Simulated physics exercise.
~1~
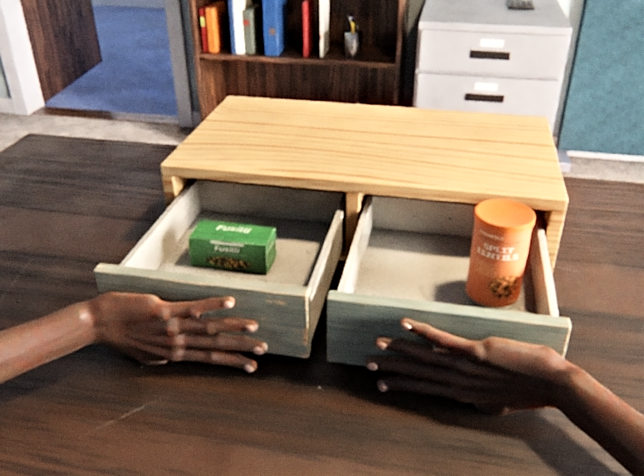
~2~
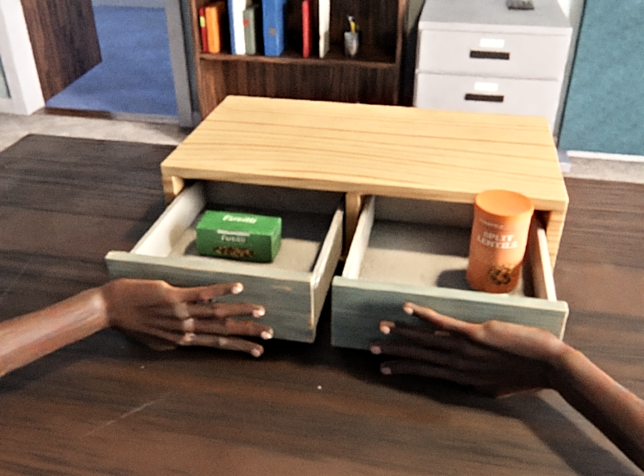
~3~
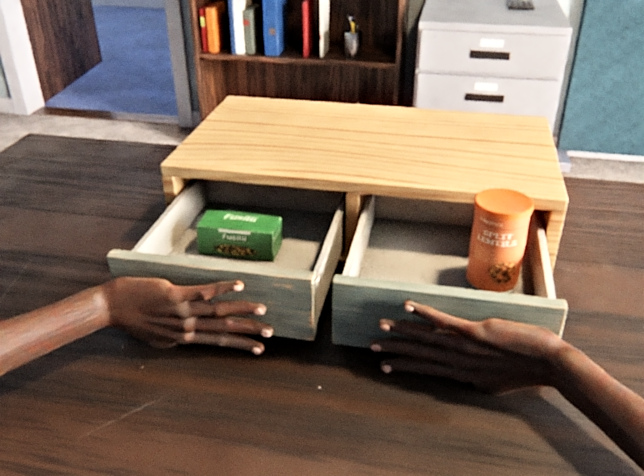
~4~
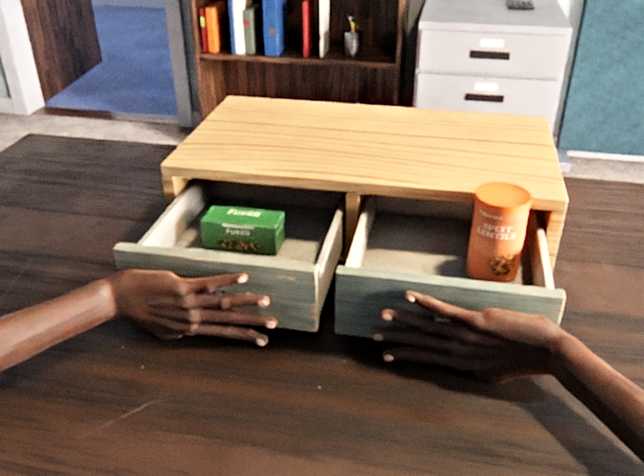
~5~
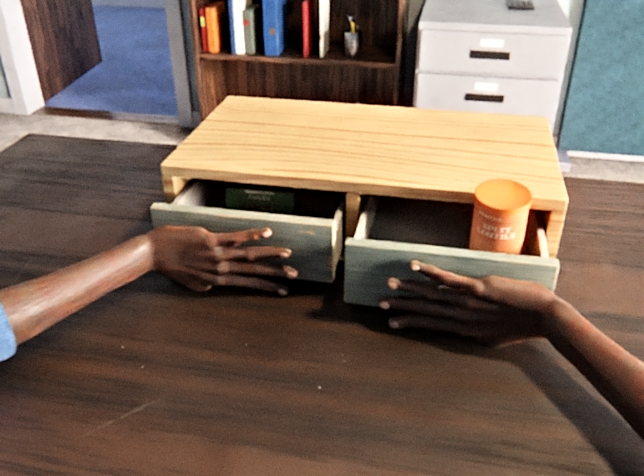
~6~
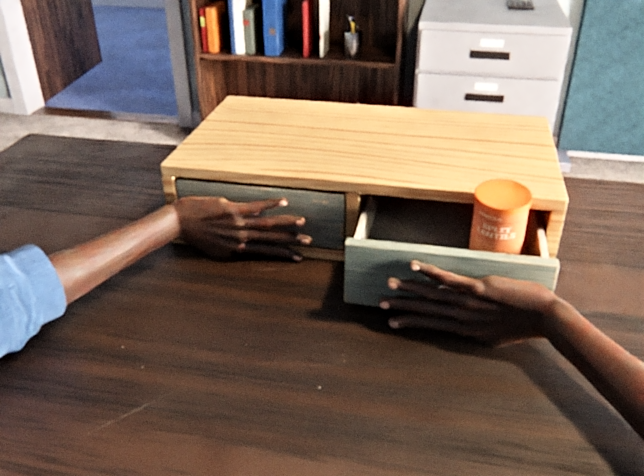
Two hands push at the grey-green fronts of two open drawers in a pale wooden chest, seen from slightly above across a dark wooden table, with a bookshelf and a white cabinet behind. A green packet lies in the left drawer, and a taller orange tin stands upright in the right one. Both drawers slide inward, pause briefly, then move further in, carrying their contents. The packet slips under the chest top as the left drawer continues until it is shut flush. The right drawer stops and stays partly open, the tin still upright at the chest's front edge.
